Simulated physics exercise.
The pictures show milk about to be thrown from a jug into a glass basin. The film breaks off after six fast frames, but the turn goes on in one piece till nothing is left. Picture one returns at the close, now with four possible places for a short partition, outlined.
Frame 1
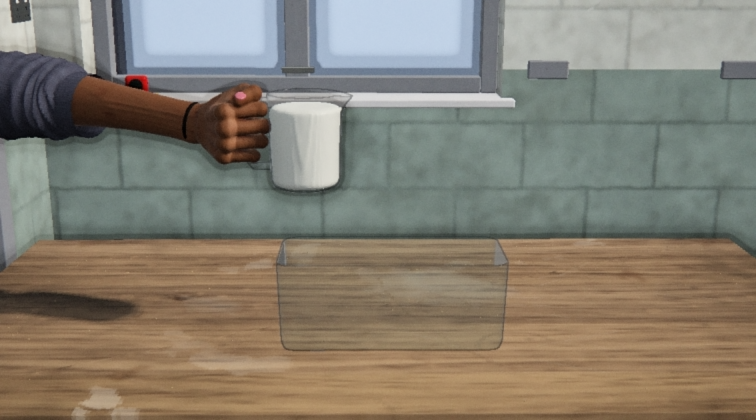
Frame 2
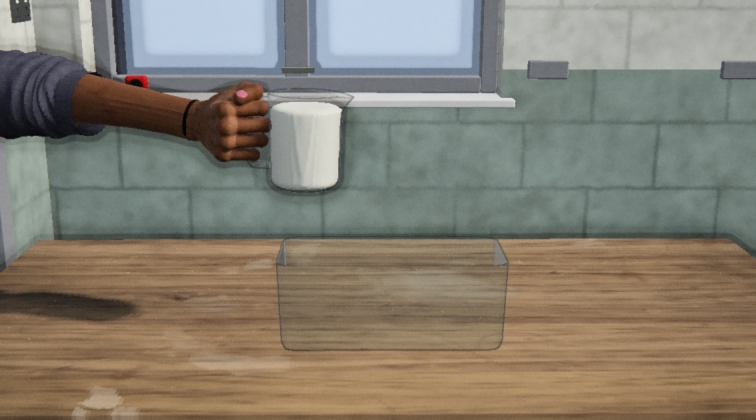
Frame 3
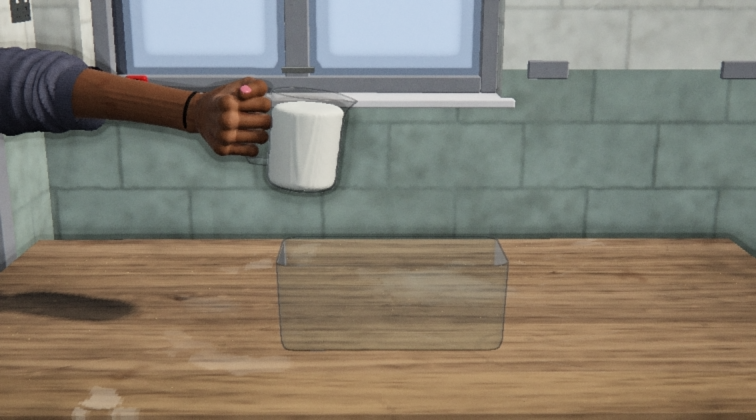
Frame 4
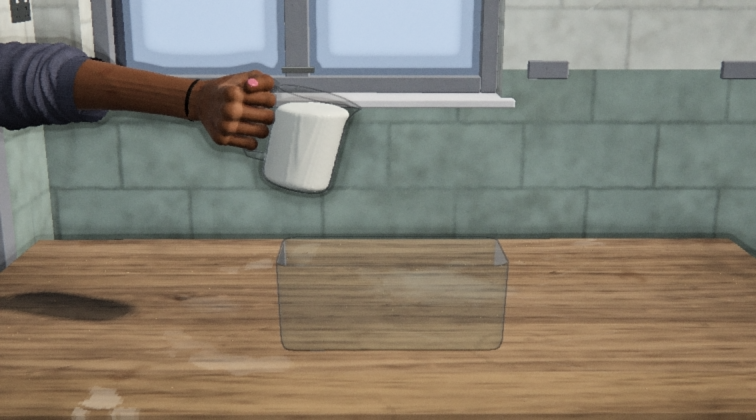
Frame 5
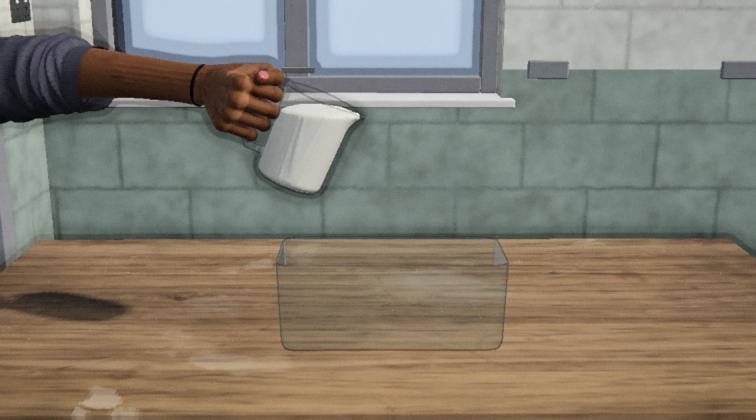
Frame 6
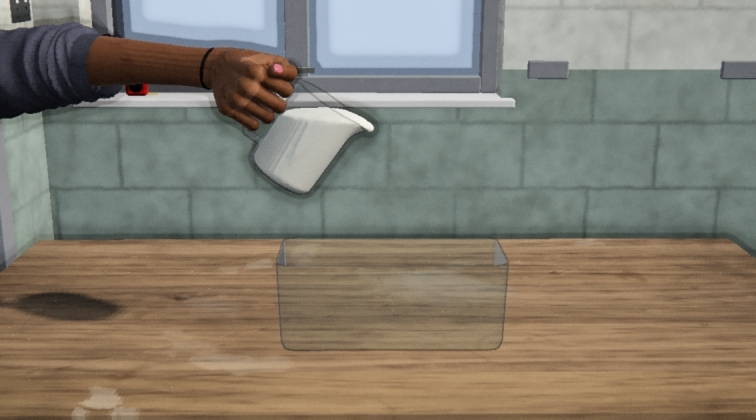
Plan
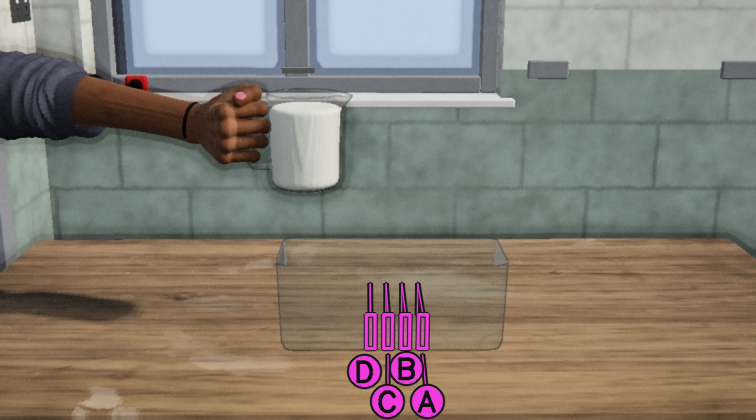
A hand holding a jug of milk above a glass basin, tilting it rightward until milk reaches over the lip.
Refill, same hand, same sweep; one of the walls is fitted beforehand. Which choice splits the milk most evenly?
Best: B.
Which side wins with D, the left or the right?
More ends on the right.
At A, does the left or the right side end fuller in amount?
More ends on the left.
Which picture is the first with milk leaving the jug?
In picture 6.
On the marked copy, A at (422, 354); B at (405, 354); C at (388, 354); D at (370, 354).
With A, about 76 % ends left of the wall and 17 % right of it; 7 % is lost outside.
With B, about 47 % ends left of the wall and 52 % right of it.
With C, about 19 % ends left of the wall and 79 % right of it.
With D, about 6 % ends left of the wall and 92 % right of it.
